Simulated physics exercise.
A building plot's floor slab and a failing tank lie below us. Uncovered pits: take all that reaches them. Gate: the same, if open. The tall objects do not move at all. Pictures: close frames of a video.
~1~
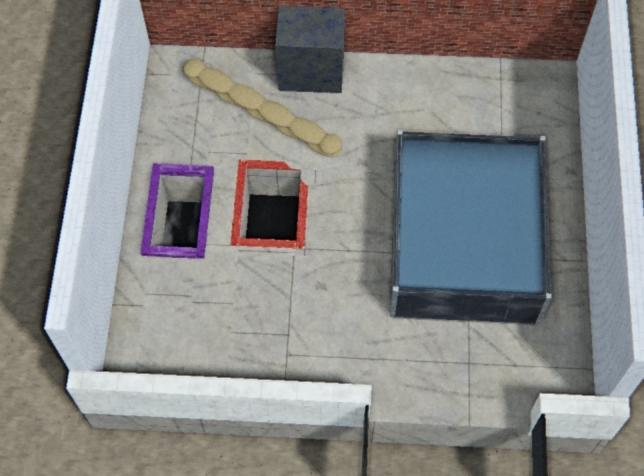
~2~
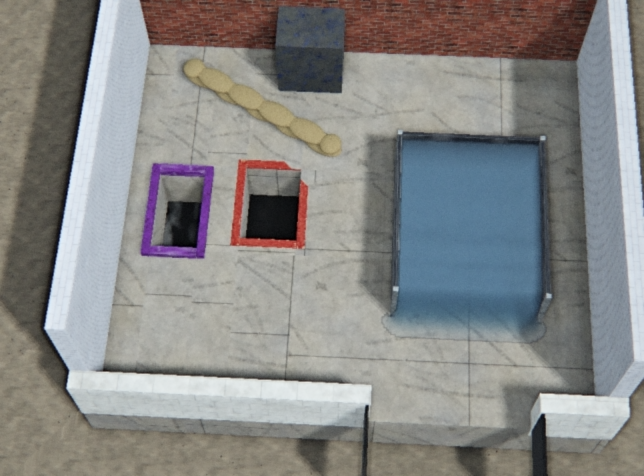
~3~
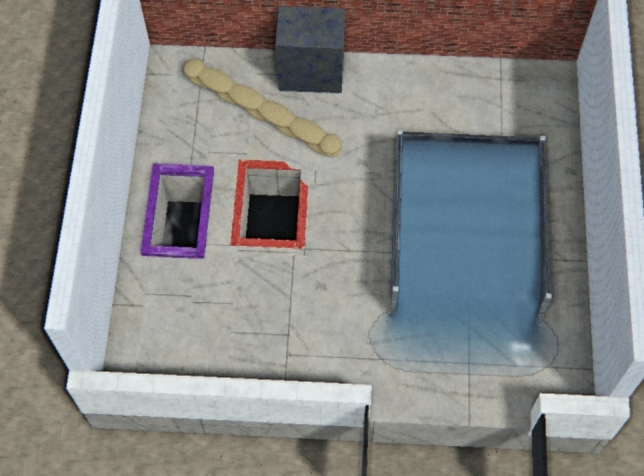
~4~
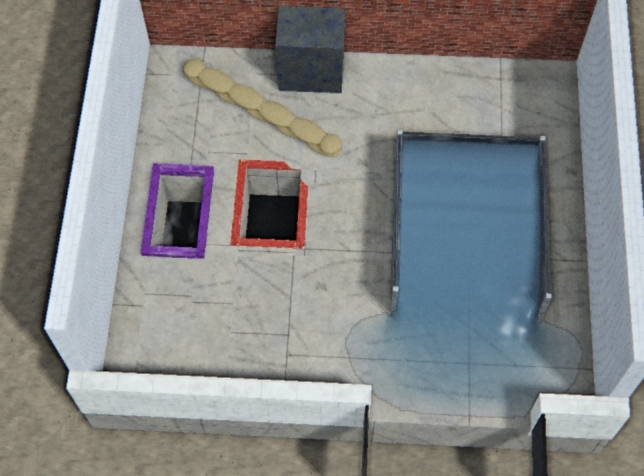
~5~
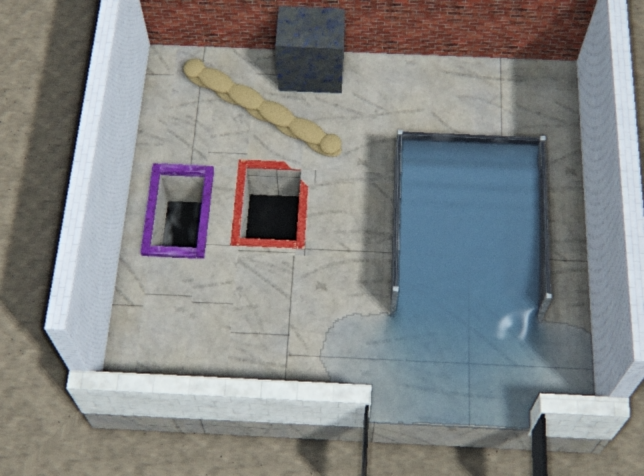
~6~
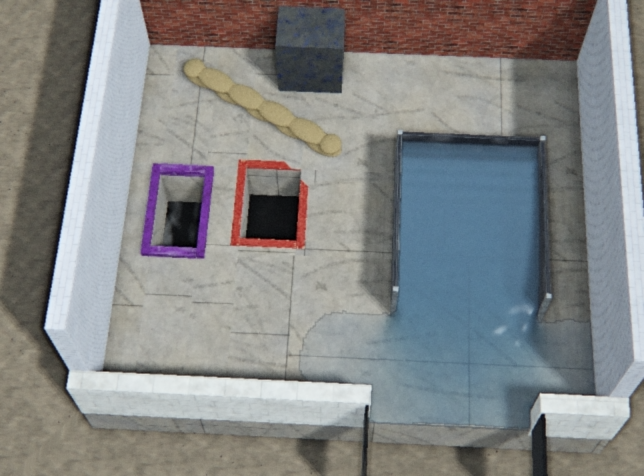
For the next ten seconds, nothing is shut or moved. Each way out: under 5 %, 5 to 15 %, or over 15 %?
My prediction: The gate will likely win a major part beyond fifteen per cent. The purple pit will likely win a minor part below five per cent. The red pit will likely win a minor part below five per cent.
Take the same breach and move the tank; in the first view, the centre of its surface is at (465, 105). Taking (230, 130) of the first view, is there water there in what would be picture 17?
Outcome noted: Unreached.
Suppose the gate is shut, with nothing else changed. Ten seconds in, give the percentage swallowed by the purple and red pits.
Roughly, in per cent: Purple 6, red 15.
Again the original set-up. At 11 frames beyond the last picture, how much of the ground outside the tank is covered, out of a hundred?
I reckon around 30 %.
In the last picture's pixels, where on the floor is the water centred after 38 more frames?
The balance point is around (413, 251).
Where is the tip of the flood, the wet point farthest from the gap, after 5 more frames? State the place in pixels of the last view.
The farthest wet spot is near (183, 394).
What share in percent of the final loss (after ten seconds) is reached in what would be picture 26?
Close to 75 per cent, I'd say.
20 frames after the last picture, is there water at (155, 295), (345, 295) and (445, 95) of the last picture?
In that order, the three spots are soaked, high and dry and high and dry.
A moment on, water covers 20 % of the floor; the gate 20 %, the purple pit 0 %, the red pit 0 %.
Next, water covers 30 % of the floor; the gate 39 %, the purple pit 0 %, the red pit 0 %.
Then, water covers 45 % of the floor; the gate 56 %, the purple pit 0 %, the red pit 0 %.
Later, water covers 60 % of the floor; the gate 68 %, the purple pit 0 %, the red pit 0 %.
In the end, water covers 80 % of the floor; the gate 74 %, the purple pit 0 %, the red pit 1 %.
